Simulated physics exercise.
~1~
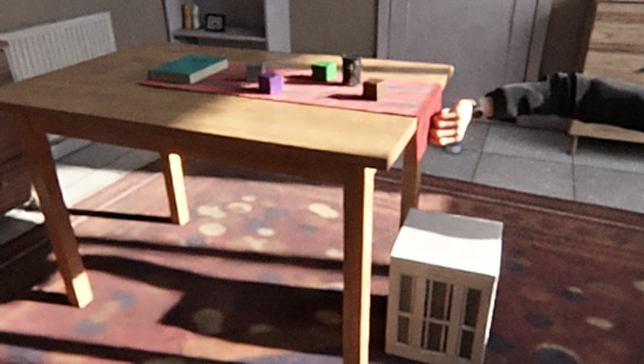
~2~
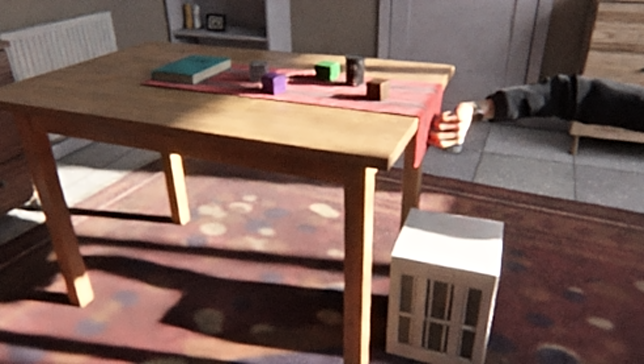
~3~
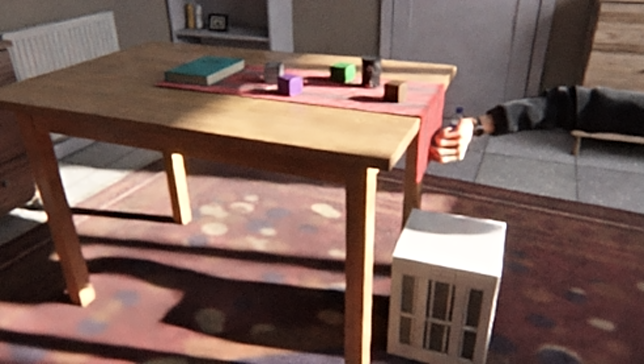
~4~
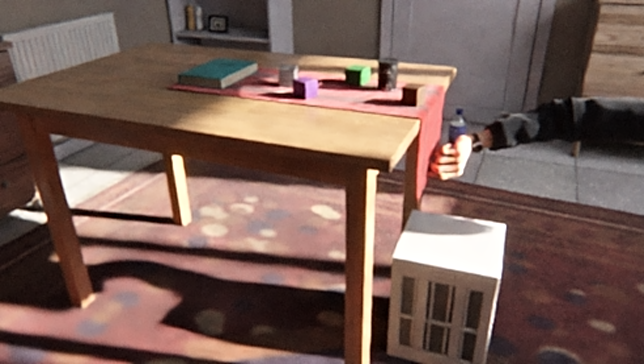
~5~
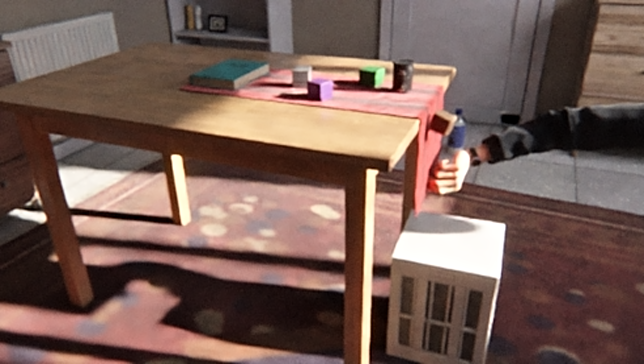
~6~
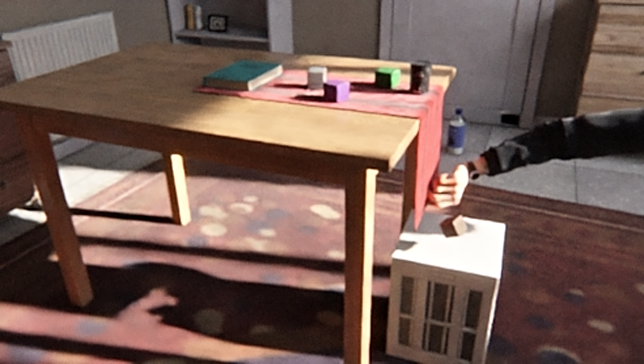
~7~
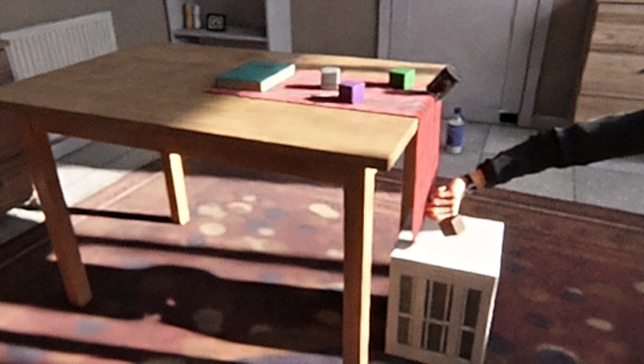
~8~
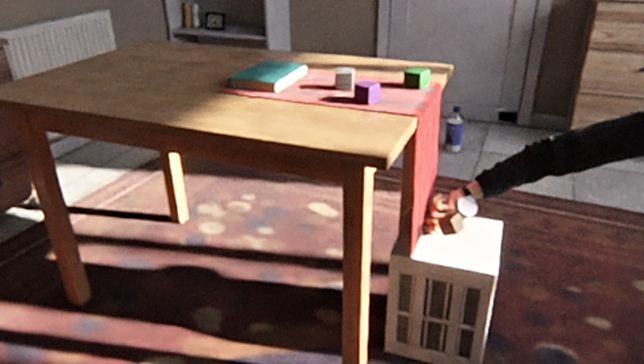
We see a hand pull a red cloth rightward off a wooden table, carrying a book, colored cubes and a dark can toward the edge. The brown cube drops onto the white crate below, then the can tips over the edge and falls, while the rest stay on the table.
